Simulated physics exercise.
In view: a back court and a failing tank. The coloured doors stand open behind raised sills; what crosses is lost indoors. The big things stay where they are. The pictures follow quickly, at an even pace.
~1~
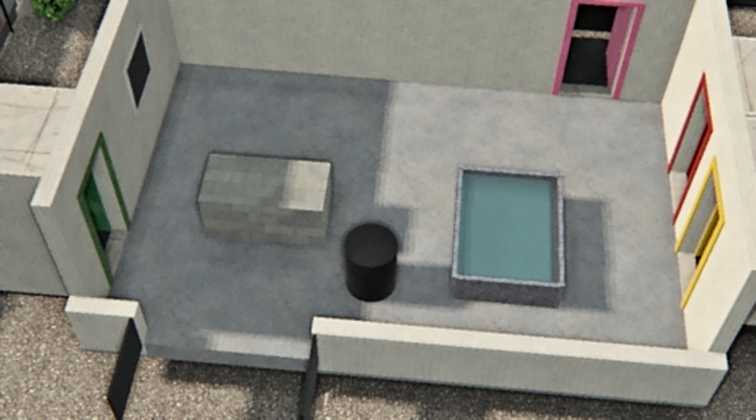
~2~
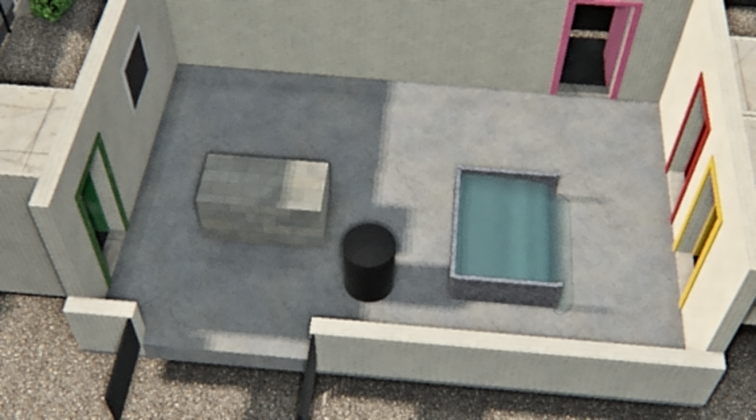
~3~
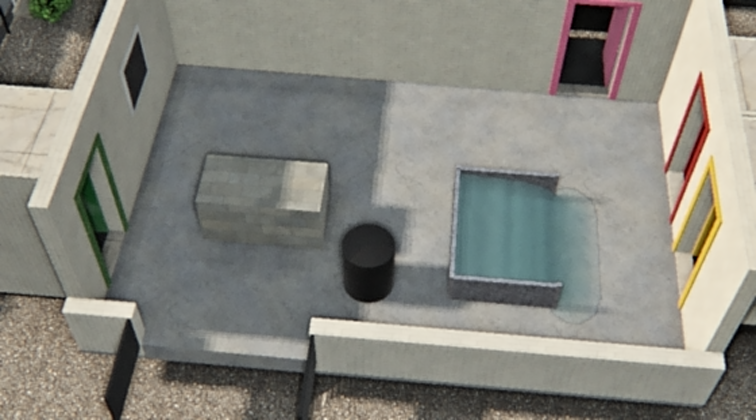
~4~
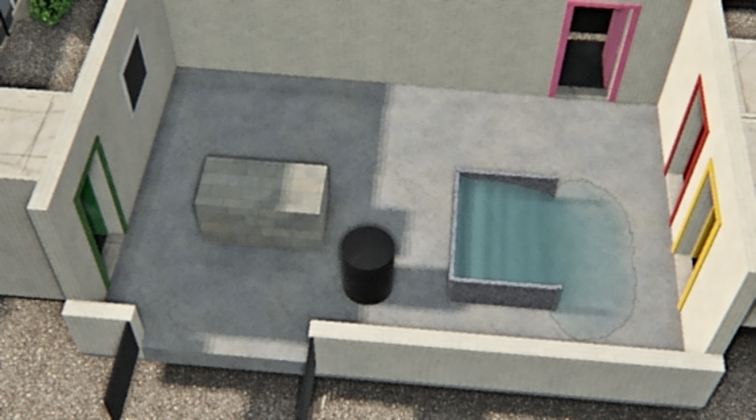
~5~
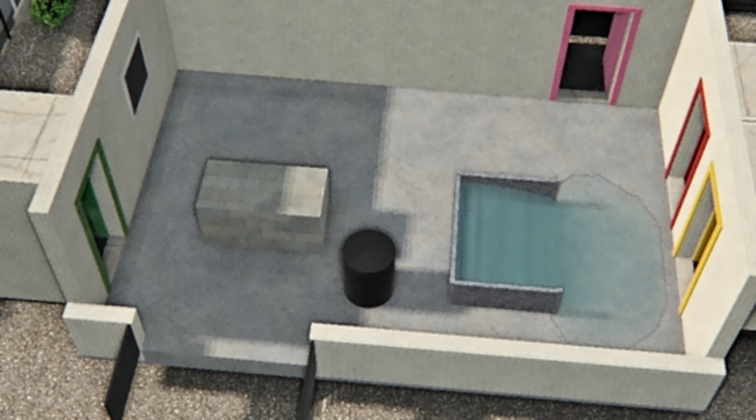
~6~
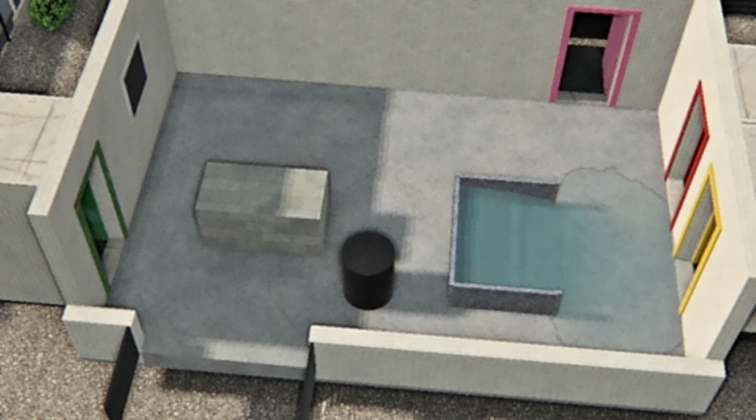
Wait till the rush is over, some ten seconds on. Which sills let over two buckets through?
In the end: The red door lets in a lot; the yellow door lets in a lot; the pink door lets in a lot; the green door admits no more than that.
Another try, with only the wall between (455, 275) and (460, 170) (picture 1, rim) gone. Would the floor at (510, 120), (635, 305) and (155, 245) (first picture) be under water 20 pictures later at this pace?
One after the other: Clear, dry, free of water.
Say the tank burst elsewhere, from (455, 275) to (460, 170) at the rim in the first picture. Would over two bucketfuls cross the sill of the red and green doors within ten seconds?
In short: The red one lets less in; the green one is under.
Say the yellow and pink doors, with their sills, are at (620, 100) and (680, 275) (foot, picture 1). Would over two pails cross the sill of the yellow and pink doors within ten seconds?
Then: Yellow door lets more in; pink door is over.
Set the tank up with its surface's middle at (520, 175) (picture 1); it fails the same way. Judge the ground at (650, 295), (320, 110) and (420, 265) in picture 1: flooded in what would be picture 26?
As listed: Covered, free of water, not flooded.
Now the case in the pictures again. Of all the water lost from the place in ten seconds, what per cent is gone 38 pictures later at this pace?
About 90 per cent.
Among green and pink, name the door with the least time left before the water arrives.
I say the door marked pink.
A moment on, water covers 20 % of the floor; the red door under two buckets in, the yellow door far over two buckets in, the pink door not reached, the green door not reached.
Next, water covers 20 % of the floor; the red door over two buckets in, the yellow door far over two buckets in, the pink door not reached, the green door not reached.
Then, water covers 30 % of the floor; the red door over two buckets in, the yellow door far over two buckets in, the pink door under two buckets in, the green door not reached.
Later, water covers 45 % of the floor; the red door over two buckets in, the yellow door far over two buckets in, the pink door over two buckets in, the green door not reached.
In the end, water covers 65 % of the floor; the red door over two buckets in, the yellow door far over two buckets in, the pink door over two buckets in, the green door not reached.
